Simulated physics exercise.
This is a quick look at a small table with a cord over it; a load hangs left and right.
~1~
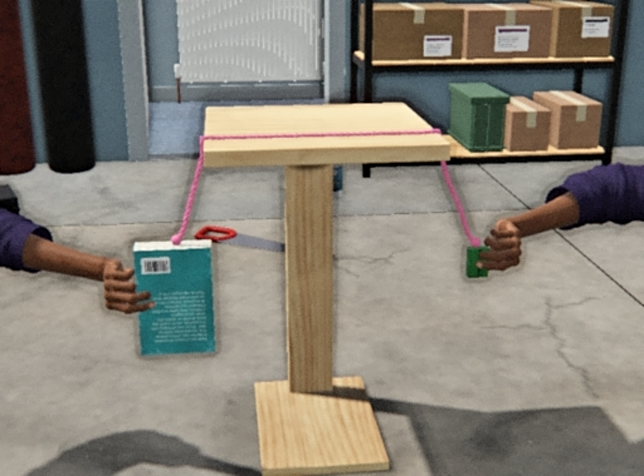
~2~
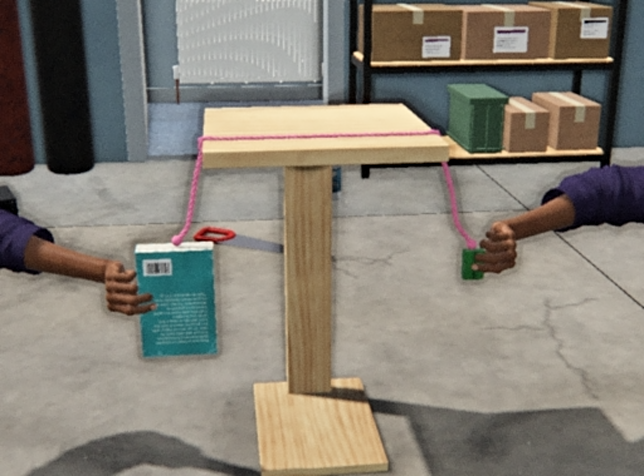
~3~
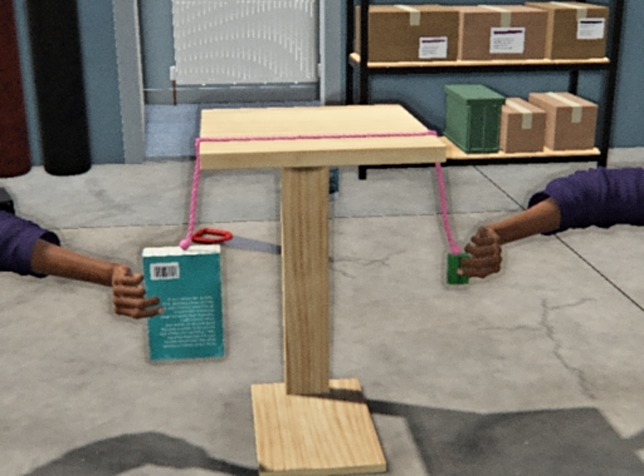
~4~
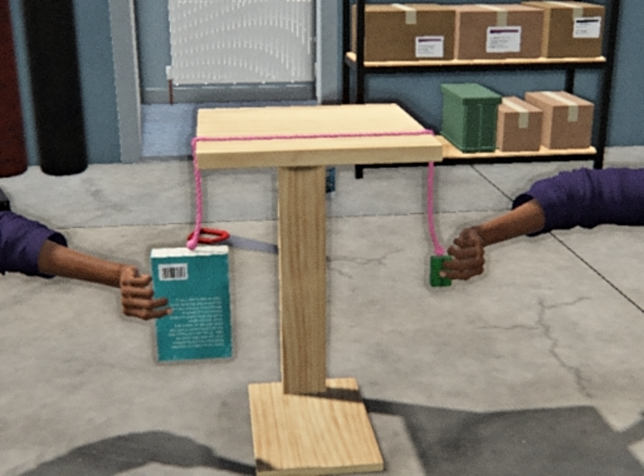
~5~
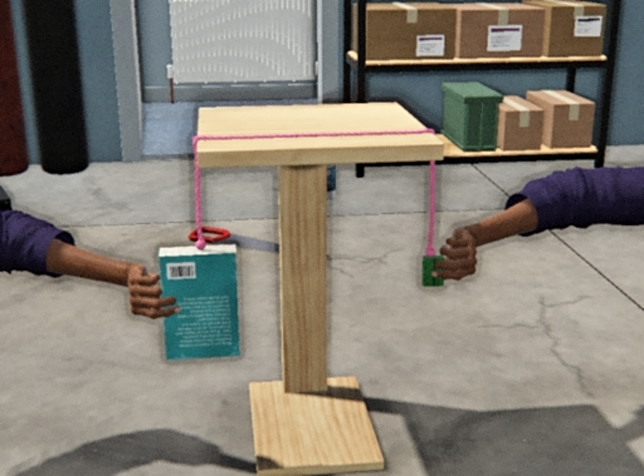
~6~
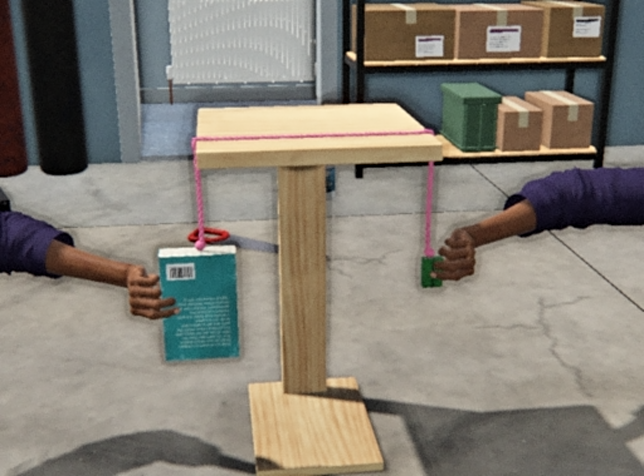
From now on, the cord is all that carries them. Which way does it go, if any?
Down on the left.
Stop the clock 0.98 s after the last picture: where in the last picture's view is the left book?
About (210, 425).
Then, 0.58 s later than the last view, left book down on the floor near (209, 425); right matchbox pulled up onto the top.
Then, 0.98 s later than the last view, left book down on the floor near (209, 425); right matchbox down on the floor.
Finally, left book down on the floor near (209, 425); right matchbox down on the floor. The cord goes down on the left.
